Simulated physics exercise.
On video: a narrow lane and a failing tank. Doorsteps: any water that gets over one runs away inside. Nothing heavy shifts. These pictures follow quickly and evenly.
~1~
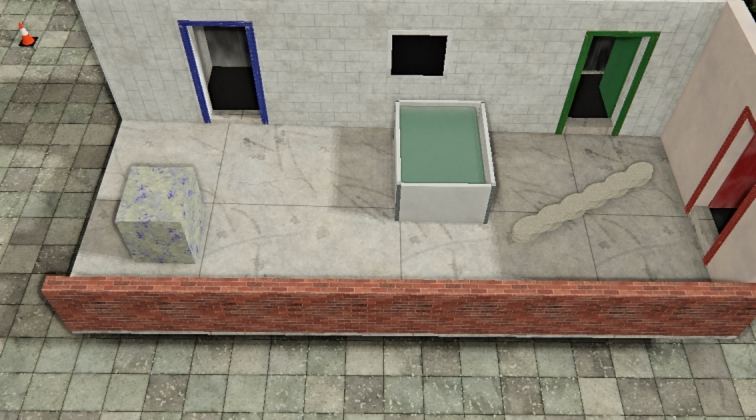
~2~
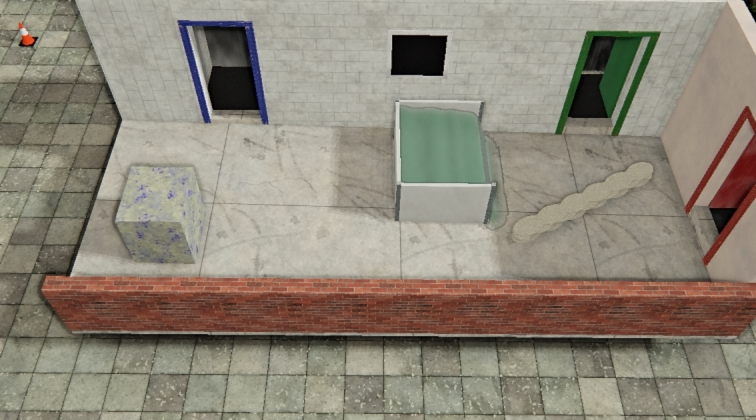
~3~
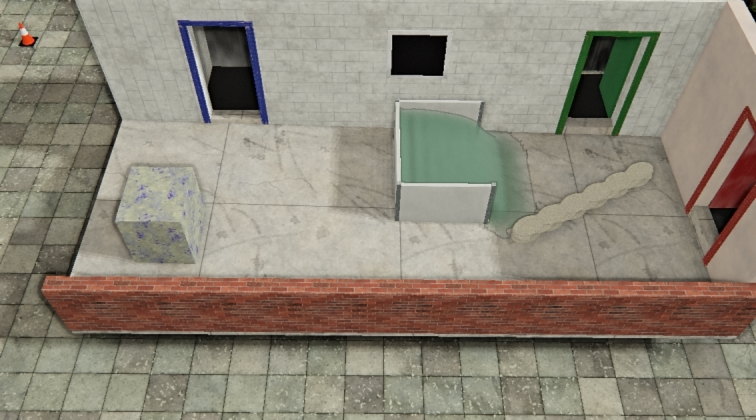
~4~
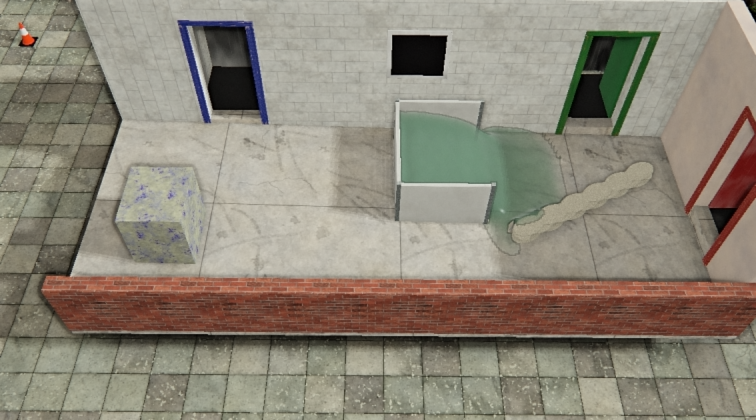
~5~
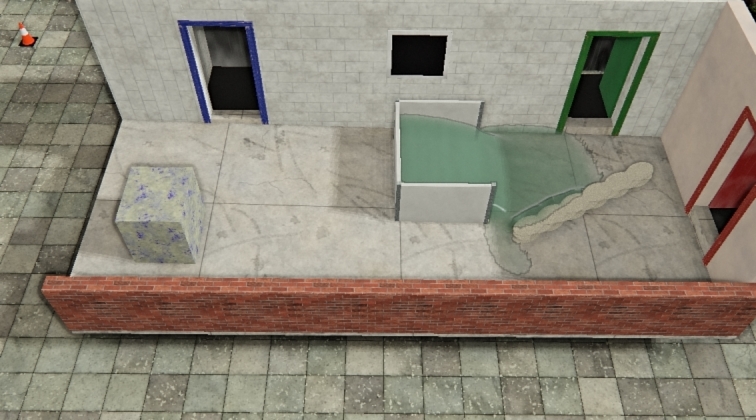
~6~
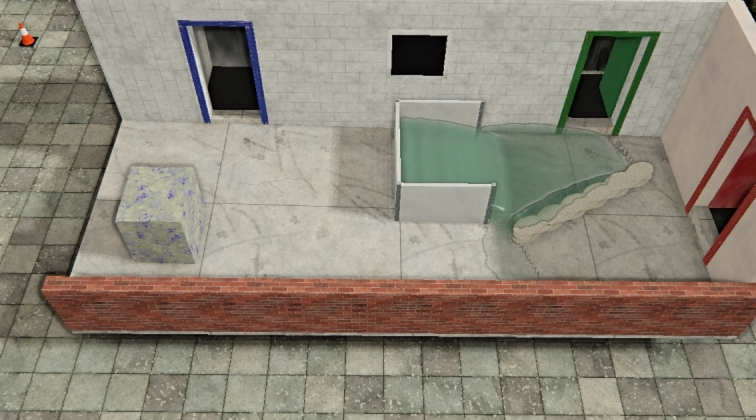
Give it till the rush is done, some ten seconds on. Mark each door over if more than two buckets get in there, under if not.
Blue door: Under, green door: Over, red door: Under.
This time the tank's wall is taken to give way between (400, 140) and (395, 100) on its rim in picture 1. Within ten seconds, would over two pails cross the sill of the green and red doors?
As it turns out, the green one remains below while the red one remains below.
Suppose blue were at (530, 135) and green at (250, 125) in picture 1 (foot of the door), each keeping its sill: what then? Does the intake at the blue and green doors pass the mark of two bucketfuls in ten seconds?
Note: Blue door overshoots; green door falls short.
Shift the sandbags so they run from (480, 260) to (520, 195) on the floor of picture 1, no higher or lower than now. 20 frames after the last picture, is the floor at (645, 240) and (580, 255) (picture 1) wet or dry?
In order, I'd expect soaked and then soaked.
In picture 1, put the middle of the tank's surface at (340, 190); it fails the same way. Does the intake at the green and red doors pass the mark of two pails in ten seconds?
Per door - green: Overshoots; red: Overshoots.
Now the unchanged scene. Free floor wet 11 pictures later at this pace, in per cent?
That should be about 30 %.
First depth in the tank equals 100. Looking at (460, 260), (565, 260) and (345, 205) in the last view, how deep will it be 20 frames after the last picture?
About 2, 8, 0 %.
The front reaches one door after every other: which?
That would be the door marked blue.
A moment on, water covers 25 % of the floor; the blue door not reached, the green door wet at the sill, nothing in, the red door not reached.
Next, water covers 30 % of the floor; the blue door not reached, the green door over two buckets in, the red door wet at the sill, nothing in.
Then, water covers 40 % of the floor; the blue door not reached, the green door far over two buckets in, the red door wet at the sill, nothing in.
Later, water covers 65 % of the floor; the blue door not reached, the green door far over two buckets in, the red door wet at the sill, nothing in.
In the end, water covers 85 % of the floor; the blue door wet at the sill, nothing in, the green door far over two buckets in, the red door wet at the sill, nothing in.
